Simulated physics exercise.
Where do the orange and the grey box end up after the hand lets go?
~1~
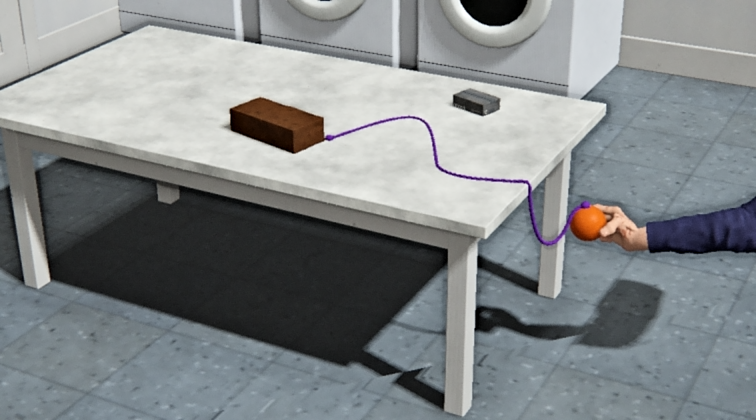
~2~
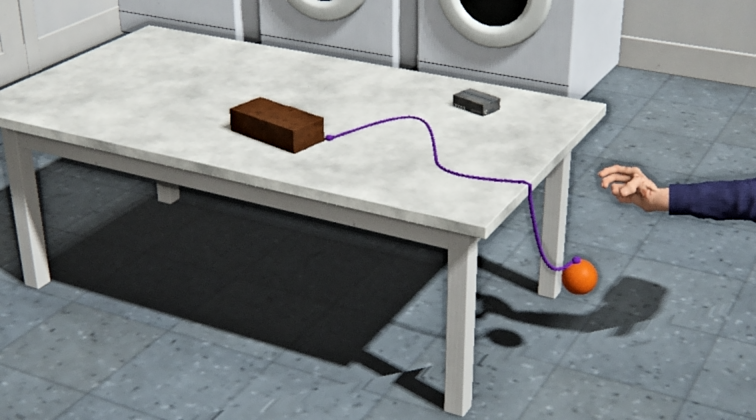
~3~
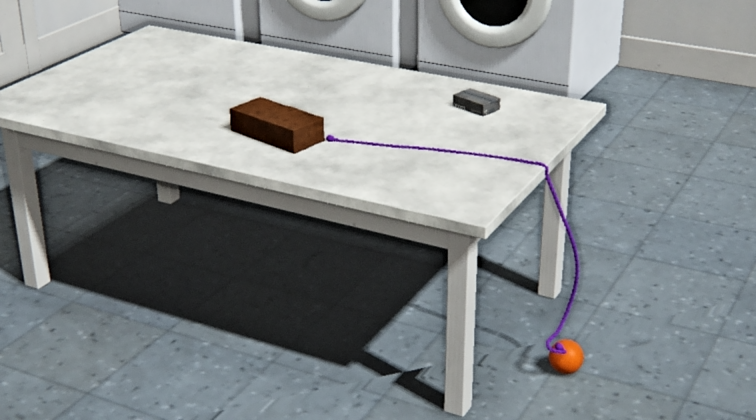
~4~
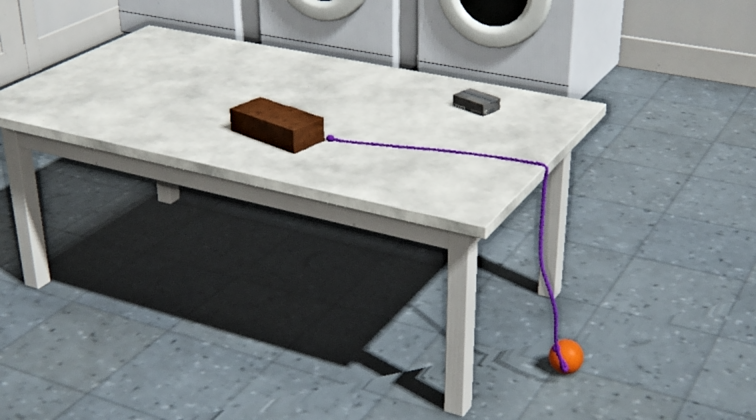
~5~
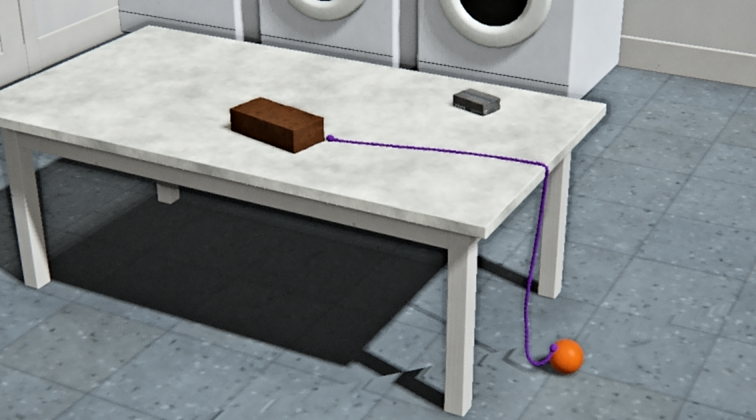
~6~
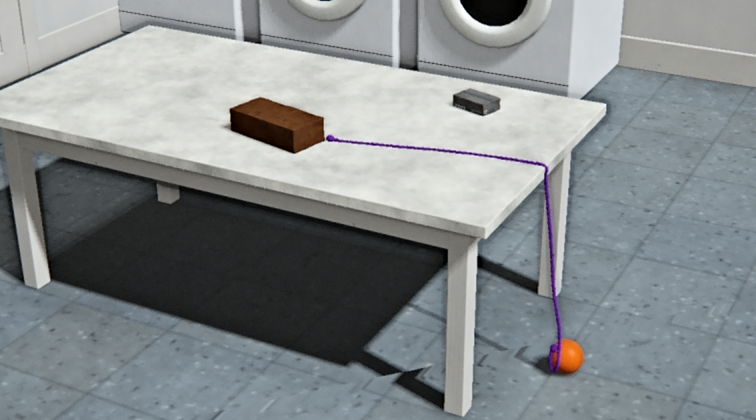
The orange ends up on the floor beyond the right end of the table, and the grey box stays in its place on the tabletop.
